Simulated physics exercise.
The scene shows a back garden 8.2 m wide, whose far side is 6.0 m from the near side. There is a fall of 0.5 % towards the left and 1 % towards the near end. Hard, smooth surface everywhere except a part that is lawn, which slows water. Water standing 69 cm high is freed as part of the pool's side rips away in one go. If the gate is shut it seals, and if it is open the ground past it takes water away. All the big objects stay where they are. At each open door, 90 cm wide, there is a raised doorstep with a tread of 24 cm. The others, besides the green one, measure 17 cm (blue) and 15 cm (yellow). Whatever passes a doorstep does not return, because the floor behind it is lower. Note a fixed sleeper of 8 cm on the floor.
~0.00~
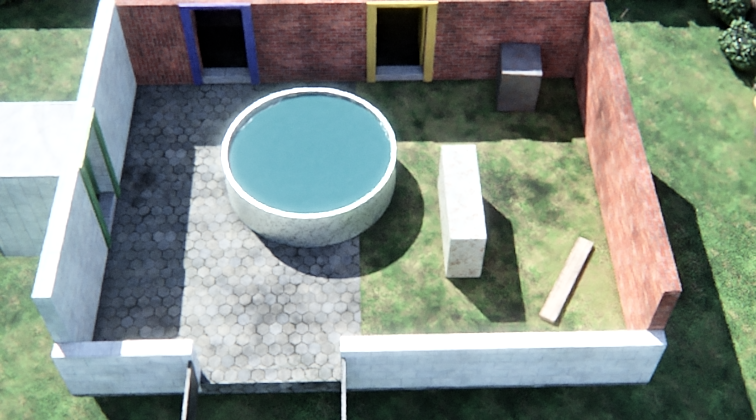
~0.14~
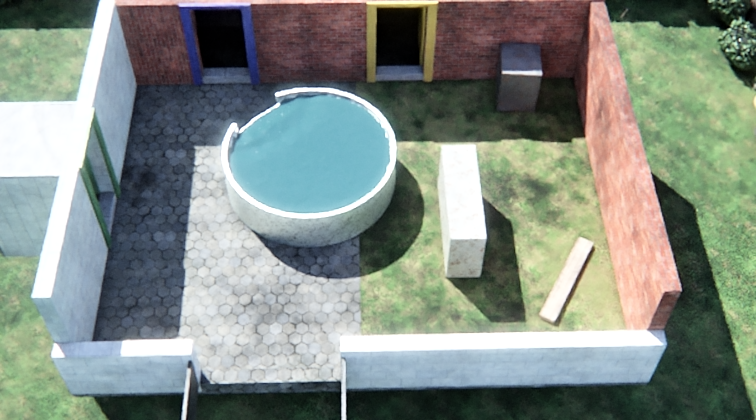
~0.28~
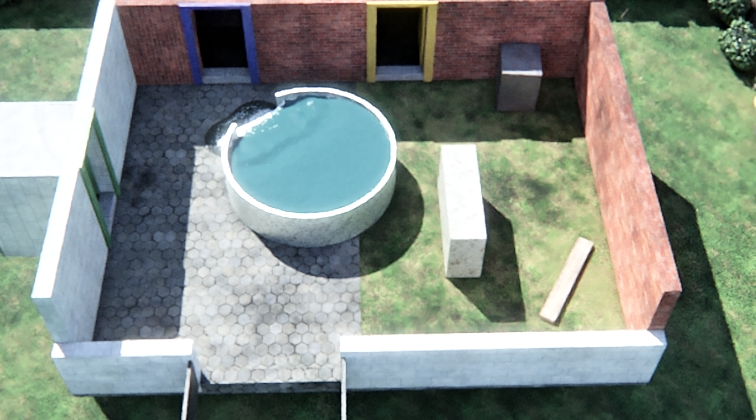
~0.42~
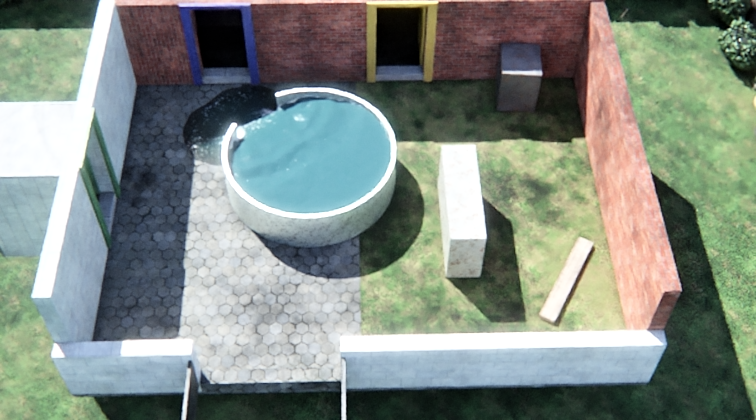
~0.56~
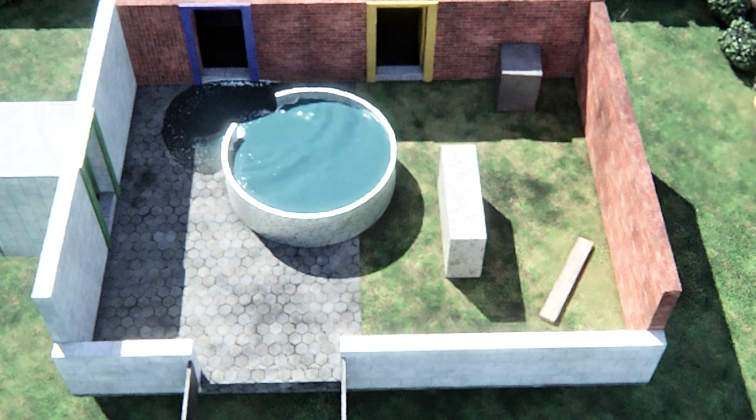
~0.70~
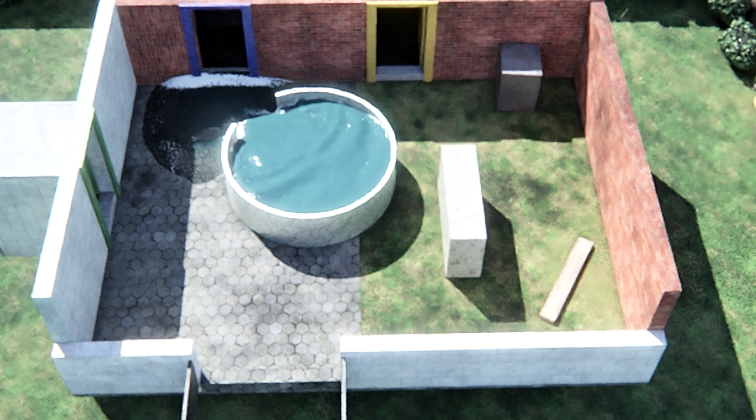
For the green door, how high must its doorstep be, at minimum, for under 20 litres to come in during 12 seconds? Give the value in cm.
It must be roughly 6.5 cm high.
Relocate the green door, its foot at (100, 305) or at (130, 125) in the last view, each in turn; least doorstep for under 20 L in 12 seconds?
Roughly 11.5 cm for the first and 32 cm for the second.
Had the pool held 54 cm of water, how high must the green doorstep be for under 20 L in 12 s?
Minimum height: Approx. 5.5 cm.
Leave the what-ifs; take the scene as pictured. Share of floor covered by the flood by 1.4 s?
Some 15 in a hundred.
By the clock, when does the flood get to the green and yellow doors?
Green at 2.0 s, yellow at 2.4 s.
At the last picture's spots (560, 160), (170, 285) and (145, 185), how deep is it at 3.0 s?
First spot about 0 cm, second about 5 cm, third about 11 cm.
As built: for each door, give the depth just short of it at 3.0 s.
Lab note, cm: Blue 32; green 10; yellow 3.
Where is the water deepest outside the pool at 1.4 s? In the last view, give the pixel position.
(137, 87).
After 1.4 s water covers 15 % of the floor, deepest (55 cm) near (137, 87); it has not reached the green door.
After 3.0 s water covers 35 % of the floor, deepest (39 cm) near (137, 87); 10 cm at the green door, 0 litres in over its 19 cm doorstep.
After 12.0 s water covers 90 % of the floor, deepest (14 cm) near (88, 372); 6 cm at the green door, 0 litres in over its 19 cm doorstep.
At the green door as built, the water arrived by 2.0 s and peaked near 11 cm at 2.8 s.
Run again over the same 12 s with other heights there, 29 litres in over 6 cm, 9 litres over 8 cm. The limit of 20 litres is kept from about 6.5 cm up.
